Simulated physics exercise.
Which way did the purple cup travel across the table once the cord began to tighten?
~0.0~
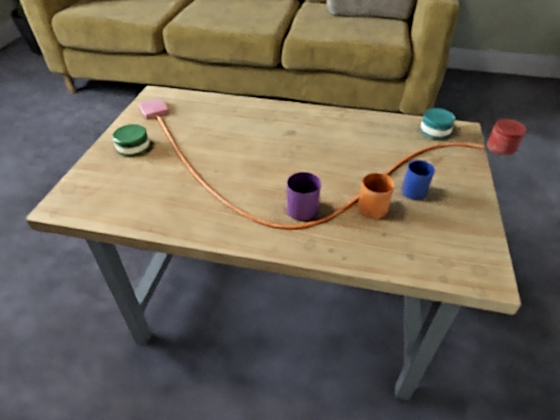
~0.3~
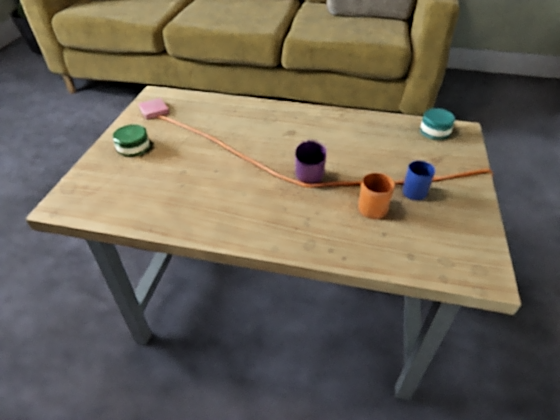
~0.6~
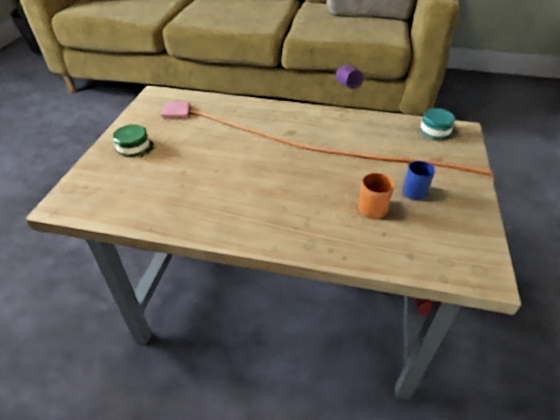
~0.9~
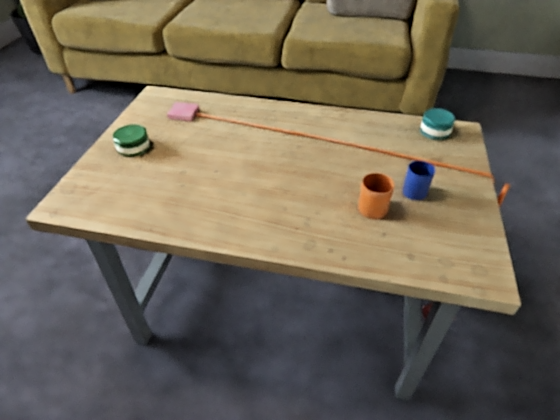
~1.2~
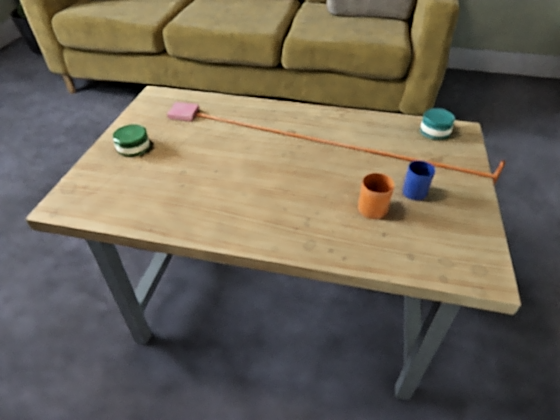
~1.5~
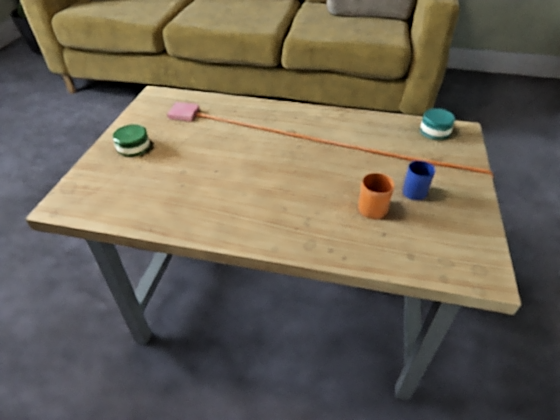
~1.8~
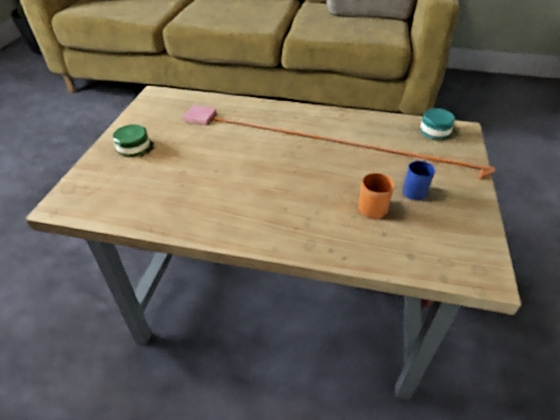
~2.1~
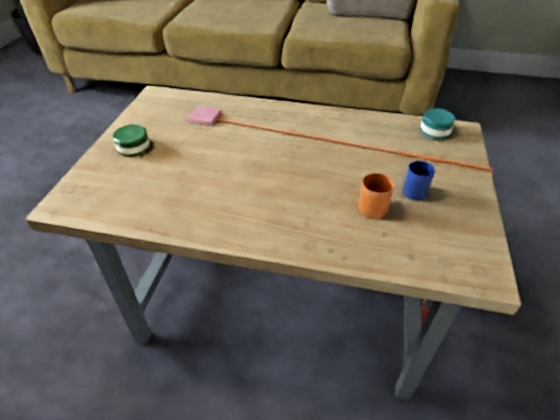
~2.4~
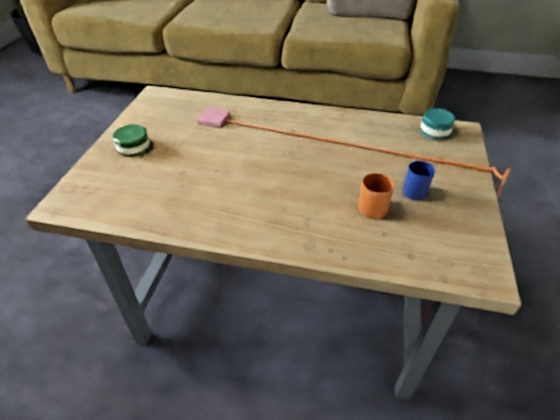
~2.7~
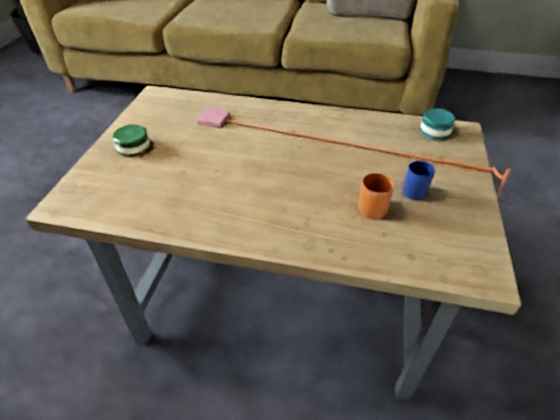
The purple cup moved upward in the view, toward the sofa, and went over the far edge of the table.
